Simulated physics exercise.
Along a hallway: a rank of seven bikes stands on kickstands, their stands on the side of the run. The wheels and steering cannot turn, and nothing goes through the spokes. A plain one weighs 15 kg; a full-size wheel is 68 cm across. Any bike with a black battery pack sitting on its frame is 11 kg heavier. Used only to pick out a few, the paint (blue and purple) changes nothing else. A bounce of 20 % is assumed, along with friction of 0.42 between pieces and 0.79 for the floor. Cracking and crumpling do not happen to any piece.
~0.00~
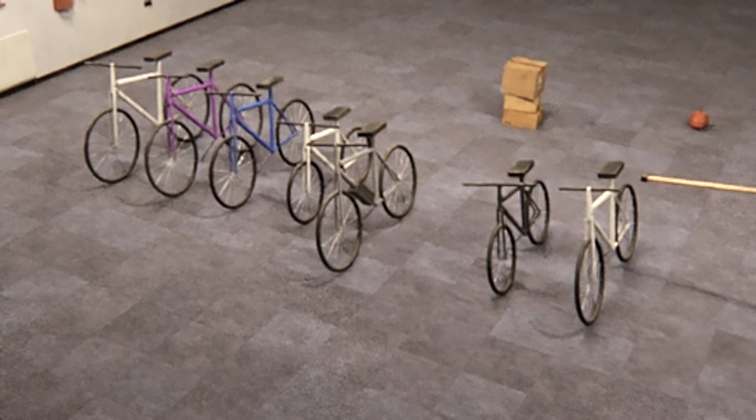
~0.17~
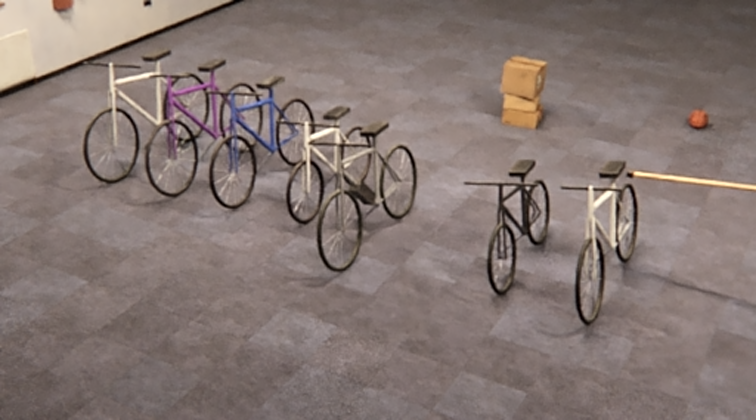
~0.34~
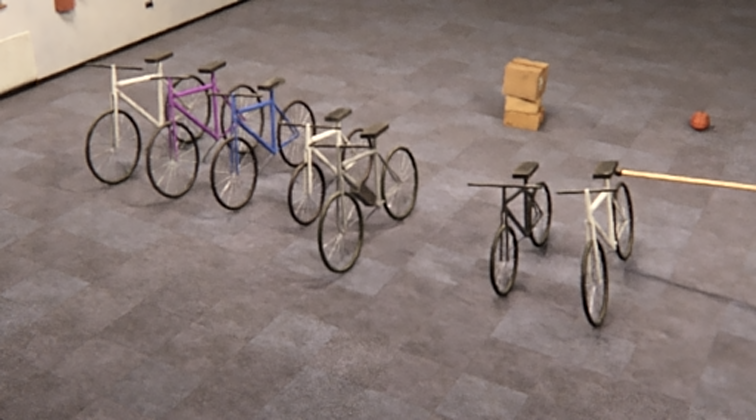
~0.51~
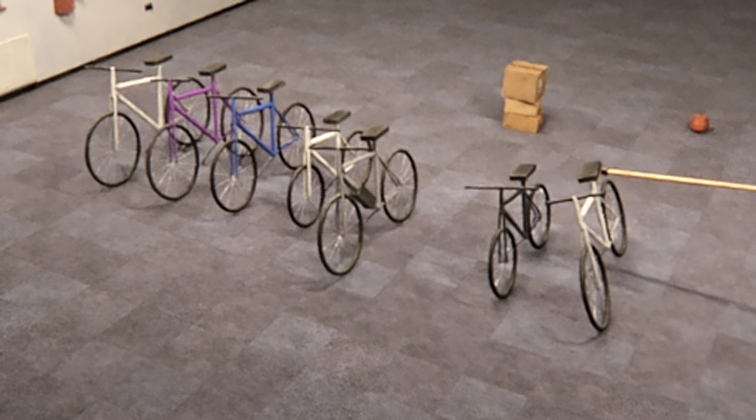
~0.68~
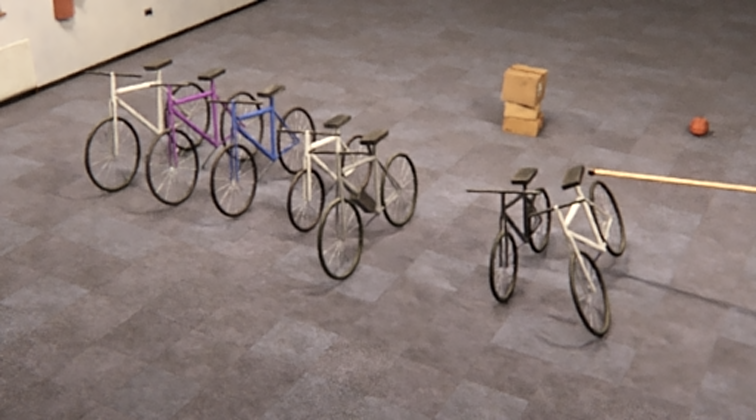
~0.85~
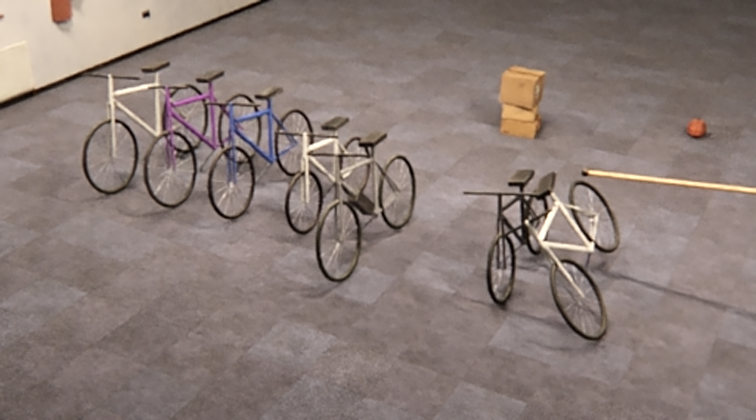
A wooden pole sliding in from the right and pushing the nearest white bicycle, tilting it leftward against the dark bicycle beside it.
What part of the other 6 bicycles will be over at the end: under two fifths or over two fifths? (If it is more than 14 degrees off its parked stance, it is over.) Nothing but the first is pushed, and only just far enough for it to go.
I'd say it comes in below two fifths.
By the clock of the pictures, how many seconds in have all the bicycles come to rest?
It all settles by about 2.5 s.
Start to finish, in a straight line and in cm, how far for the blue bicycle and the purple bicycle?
The blue one ends 0 cm from its start and the purple one 0 cm.
Around 1.04 s, none of the 6 other bicycles over, 1 disturbed.
Around 1.28 s, 1 of the 6 other bicycles over.
Finally (2.6 s), 1 of the 6 other bicycles over; purple bicycle unmoved; blue bicycle unmoved. That is 17 per cent. Five left standing. Seen by the last camera, middles, purple bicycle near (201, 128), blue bicycle near (261, 142).
